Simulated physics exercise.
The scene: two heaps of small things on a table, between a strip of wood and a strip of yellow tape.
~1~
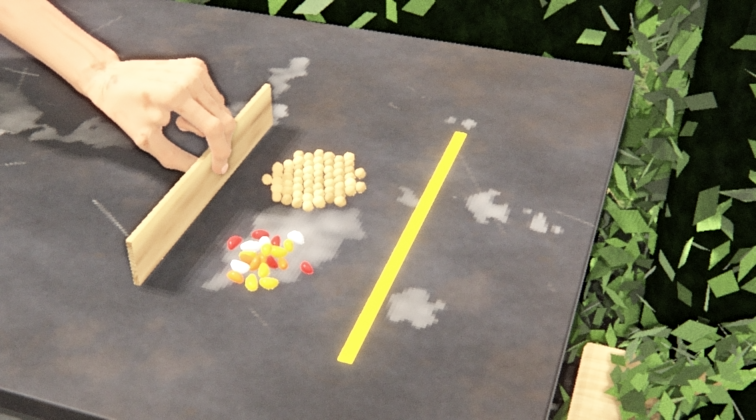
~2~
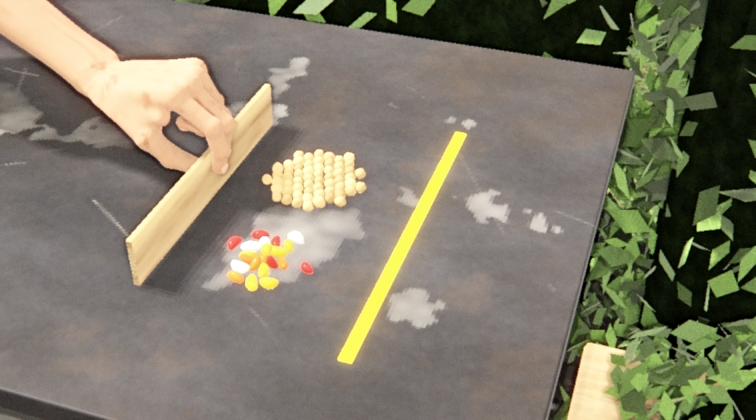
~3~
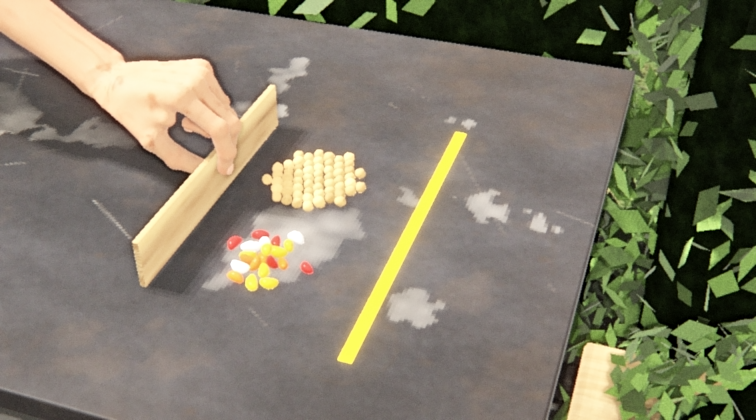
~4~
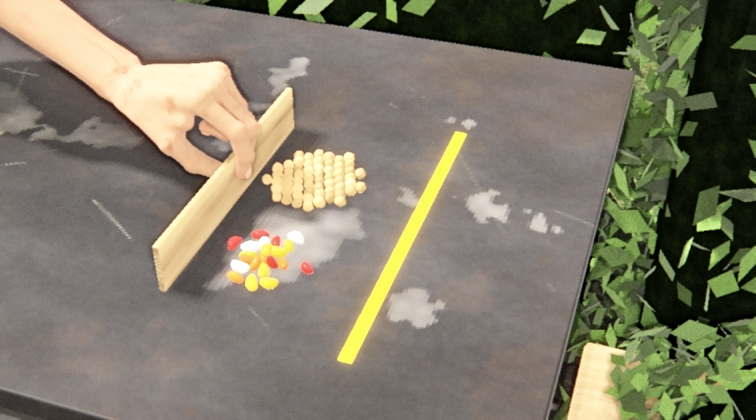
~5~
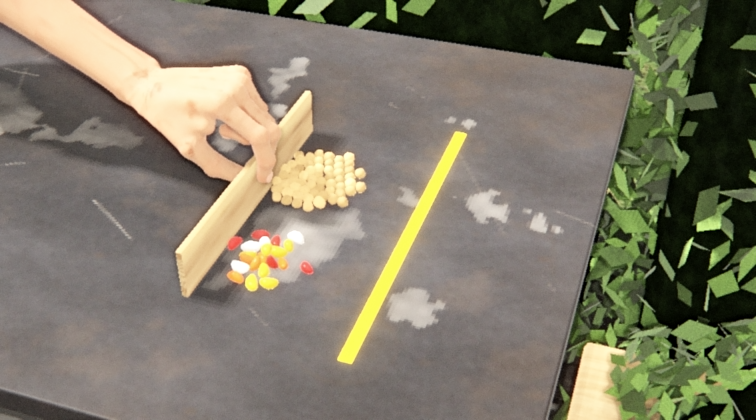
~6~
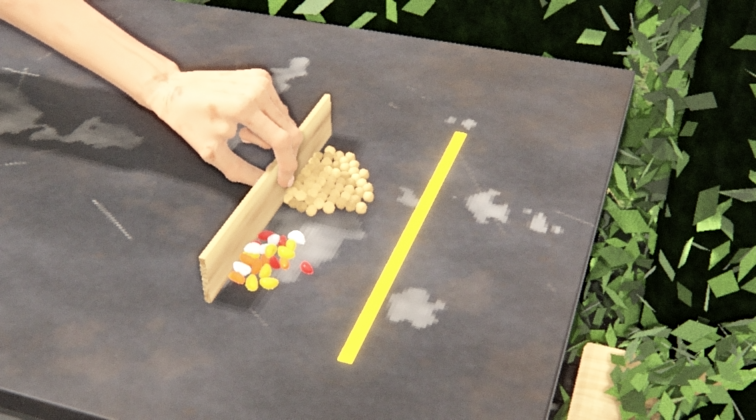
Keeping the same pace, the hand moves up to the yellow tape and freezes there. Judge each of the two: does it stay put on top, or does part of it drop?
Nearer batch: Not lost at all, farther batch: Not lost at all.
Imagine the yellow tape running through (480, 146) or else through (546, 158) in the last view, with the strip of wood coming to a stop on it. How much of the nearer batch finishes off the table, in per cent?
In turn 0 and 0 in a hundred.
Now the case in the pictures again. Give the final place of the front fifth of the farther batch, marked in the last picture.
Centre at approx. (481, 219) px.
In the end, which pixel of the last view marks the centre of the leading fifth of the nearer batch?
I'd place it close to (435, 289).
Then, 0.43 s past the last view, strip of wood still moving, near (347, 181); nearer batch all on the table, its front near (360, 275); farther batch all on the table, its front near (421, 203).
Then, 0.87 s past the last view, strip of wood stopped at the yellow tape; nearer batch all on the table, its front near (438, 281); farther batch all on the table, its front near (490, 205).
Then, 1.15 s past the last view, strip of wood stopped at the yellow tape; nearer batch all on the table, its front near (449, 281); farther batch all on the table, its front near (489, 230).
Finally, strip of wood stopped at the yellow tape; nearer batch all on the table, its front near (449, 281); farther batch all on the table, its front near (489, 230).
